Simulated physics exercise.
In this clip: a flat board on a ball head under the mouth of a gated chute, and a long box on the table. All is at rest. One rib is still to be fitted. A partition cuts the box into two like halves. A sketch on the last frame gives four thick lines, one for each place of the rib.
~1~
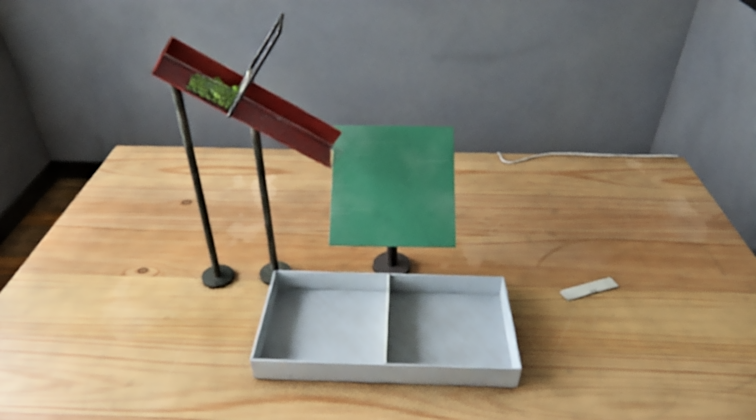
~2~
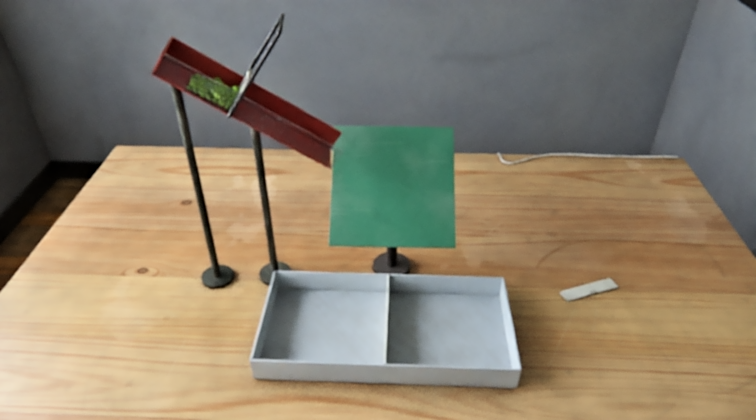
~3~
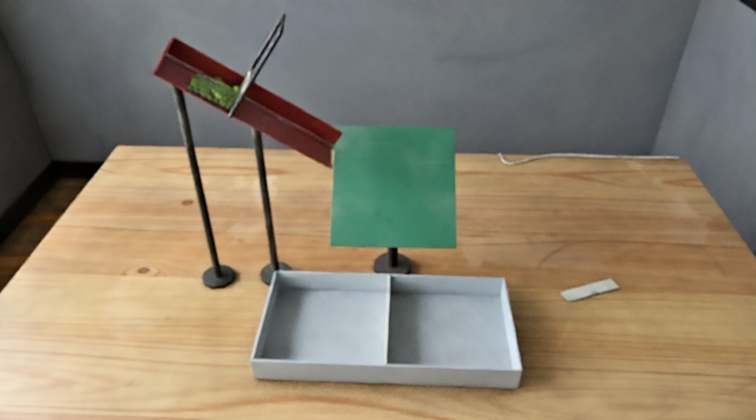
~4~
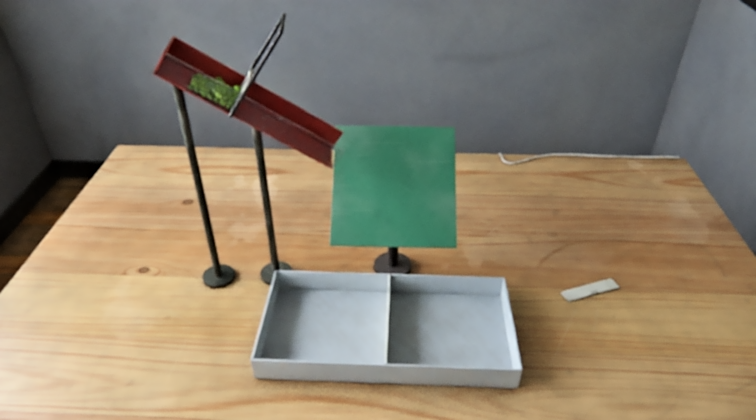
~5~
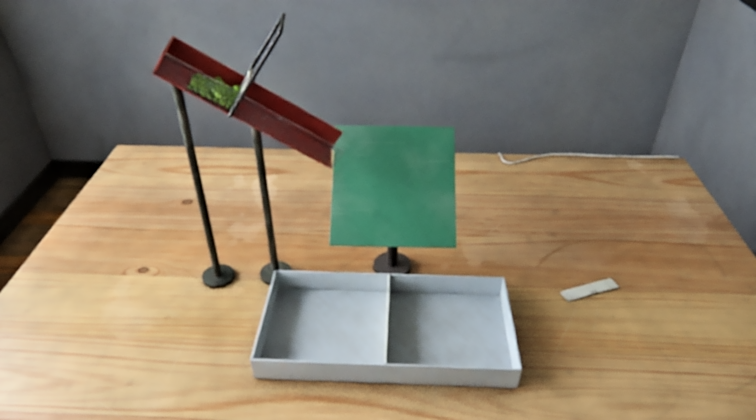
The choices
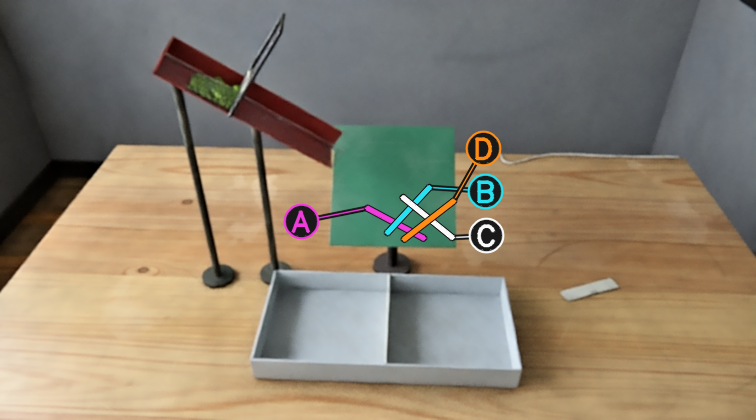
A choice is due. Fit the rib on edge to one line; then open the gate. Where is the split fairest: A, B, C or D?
Take D.
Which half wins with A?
More lands on the right.
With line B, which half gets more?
Left.
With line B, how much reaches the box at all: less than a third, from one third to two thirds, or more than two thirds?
It is more than two thirds.
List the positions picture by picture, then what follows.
Load behind the gate (221, 88), dried peas; lip of the chute (330, 158), sloping gently, in the first frame.
Middle of the board (393, 185), tilted fairly steeply; middle of its low edge (392, 247); of its high edge (394, 126), in the second frame.
Front corners of the box (251, 360) and (521, 370); front end of its middle wall (385, 365); gate still shut (248, 80), in the third frame.
Middle of the load (222, 88); lip (332, 159), in the fourth frame.
Middle of the load (222, 87); lip (331, 158), in the fifth frame.
On the marked copy, line A from (367, 208) to (423, 238); line B from (429, 187) to (387, 232); line C from (403, 197) to (452, 237); line D from (453, 201) to (404, 239).
For line A, of what is caught, just a few in the left half, almost all in the right.
For line B, of what is caught, almost all in the left half, about a tenth in the right.
For line C, of what is caught, about a tenth in the left half, almost all in the right.
For line D, of what is caught, roughly two thirds in the left half, roughly a third in the right.
